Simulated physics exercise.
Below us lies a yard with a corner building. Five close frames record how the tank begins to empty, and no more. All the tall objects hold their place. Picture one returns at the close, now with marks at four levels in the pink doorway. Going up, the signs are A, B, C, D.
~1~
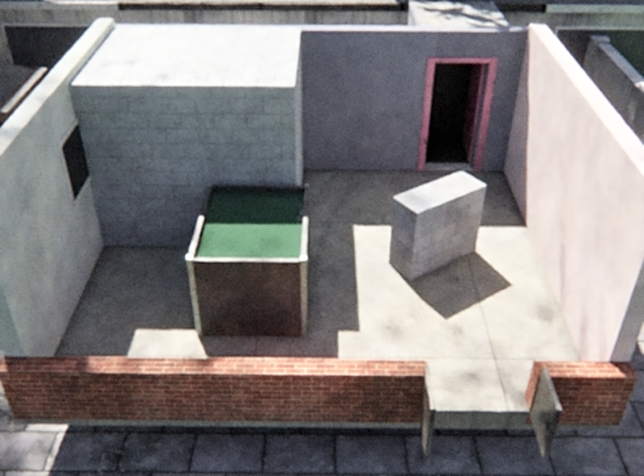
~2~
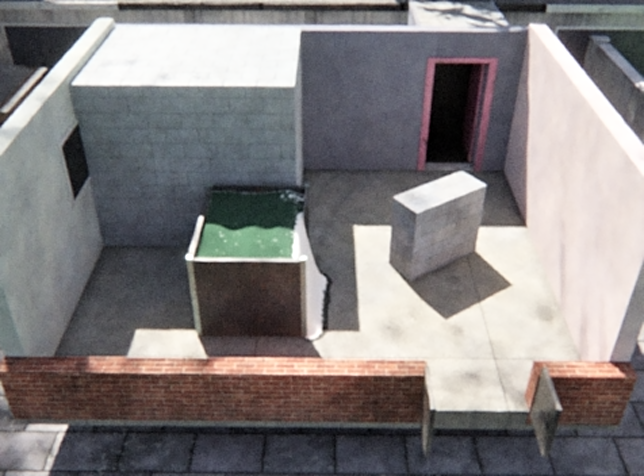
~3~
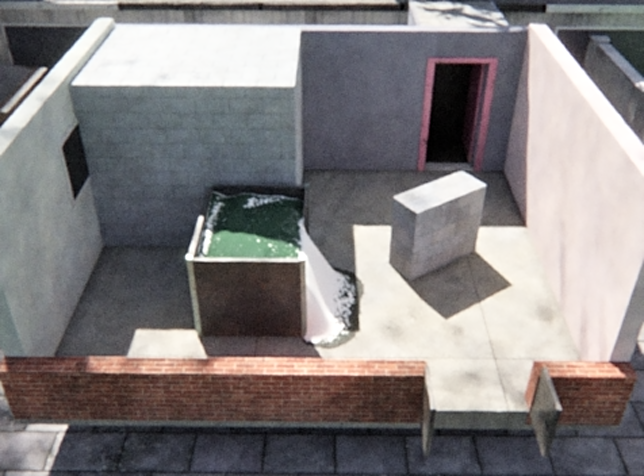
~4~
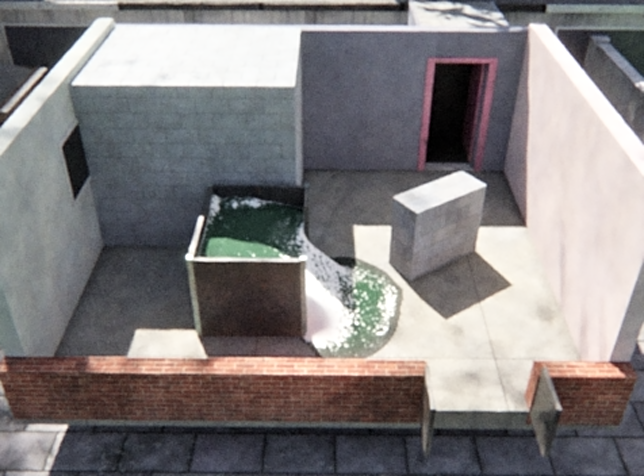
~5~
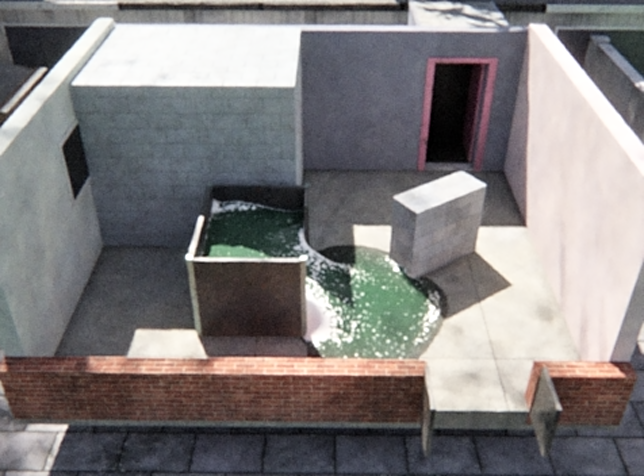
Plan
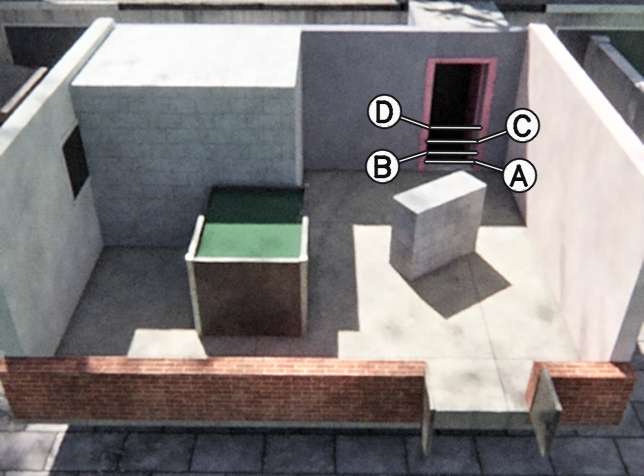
Green water breaks out of the right side of a brown-fronted tank in a walled yard, seen from high above and in front. A pale corner building stands behind it at left, a pink-framed doorway at the back, a grey block at right and a low brick wall with an open gate in front. The water drops, foaming white, and spreads rightward into a rounded pool reaching the block, while the tank's level sinks.
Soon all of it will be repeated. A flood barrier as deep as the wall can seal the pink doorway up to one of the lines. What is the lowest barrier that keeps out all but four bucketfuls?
The answer is line A.
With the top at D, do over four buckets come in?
No, that is safe.
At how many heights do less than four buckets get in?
All four.
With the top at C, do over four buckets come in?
No, not at all.
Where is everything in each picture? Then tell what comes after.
Water in the tank at rest, its middle at (253, 225); foot of the pink doorway at (449, 170); open gate at (481, 357).
Water covers 1 % of the ground and shows as far out as (320, 276).
Water covers 4 % of the ground and shows as far out as (349, 275).
Water covers 8 % of the ground and shows as far out as (397, 294).
Water covers 15 % of the ground and shows as far out as (441, 300).
On the marked copy, A at (450, 161); B at (451, 152); C at (453, 141); D at (454, 127); from the bottom up A, B, C, D.
Choosing A, a splash gets over, under a bucket.
Choosing B, nothing gets over.
Choosing C, nothing gets over.
Choosing D, nothing gets over.
